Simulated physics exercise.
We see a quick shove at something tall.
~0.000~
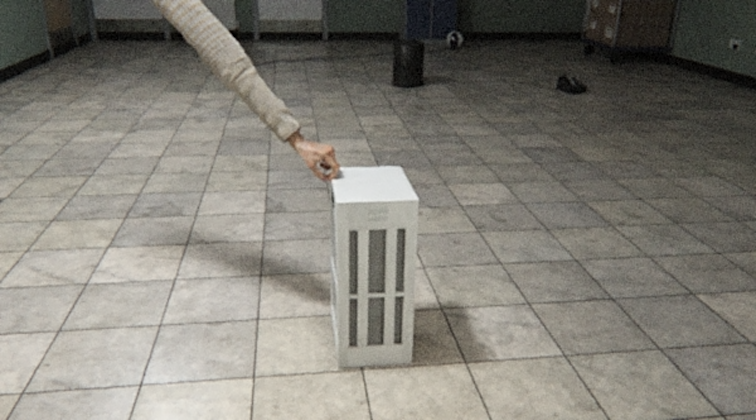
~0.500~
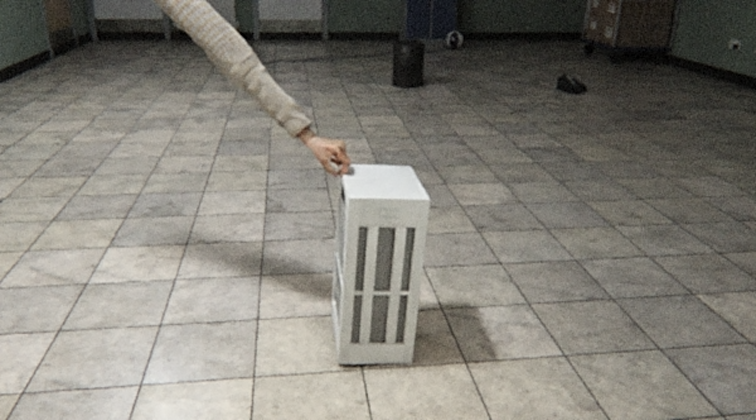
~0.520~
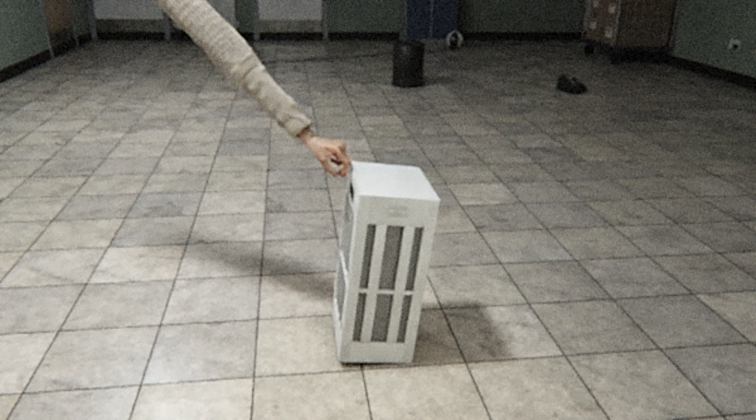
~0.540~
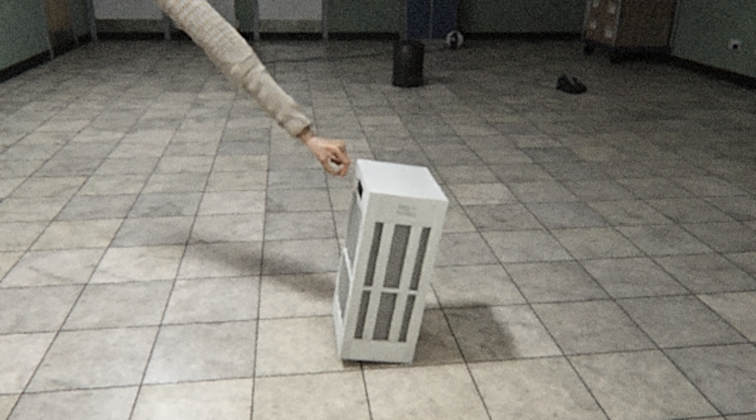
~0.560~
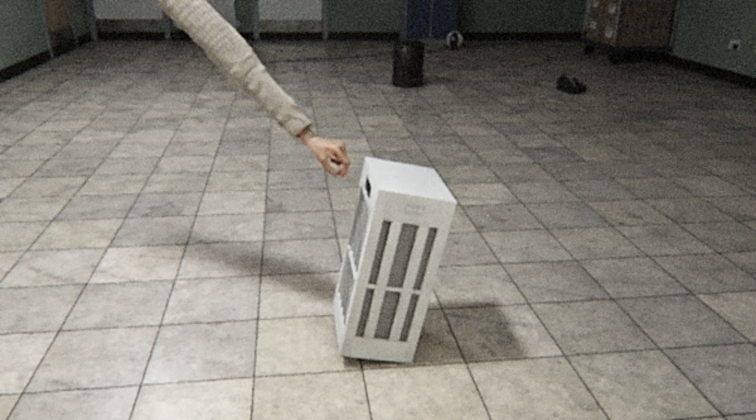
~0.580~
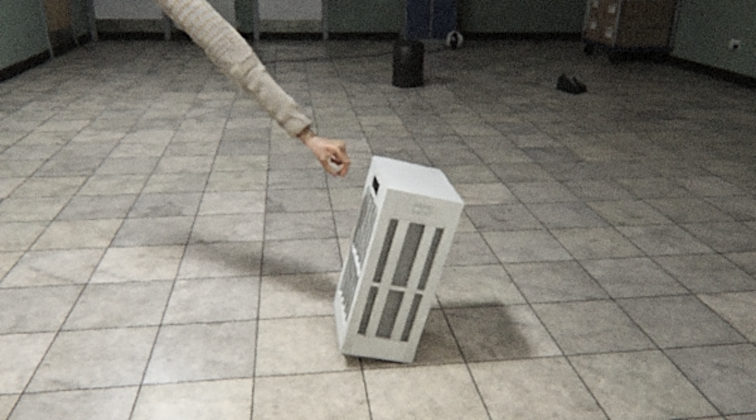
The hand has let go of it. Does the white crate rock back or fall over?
In the end the white crate falls over.
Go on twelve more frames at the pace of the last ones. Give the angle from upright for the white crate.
Roughly 45°.
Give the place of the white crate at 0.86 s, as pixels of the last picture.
Around (447, 264).
After 0.86 s, white crate 49° off upright near (447, 264).
At rest (3.5 s), the white crate goes down on its side, near (485, 303).
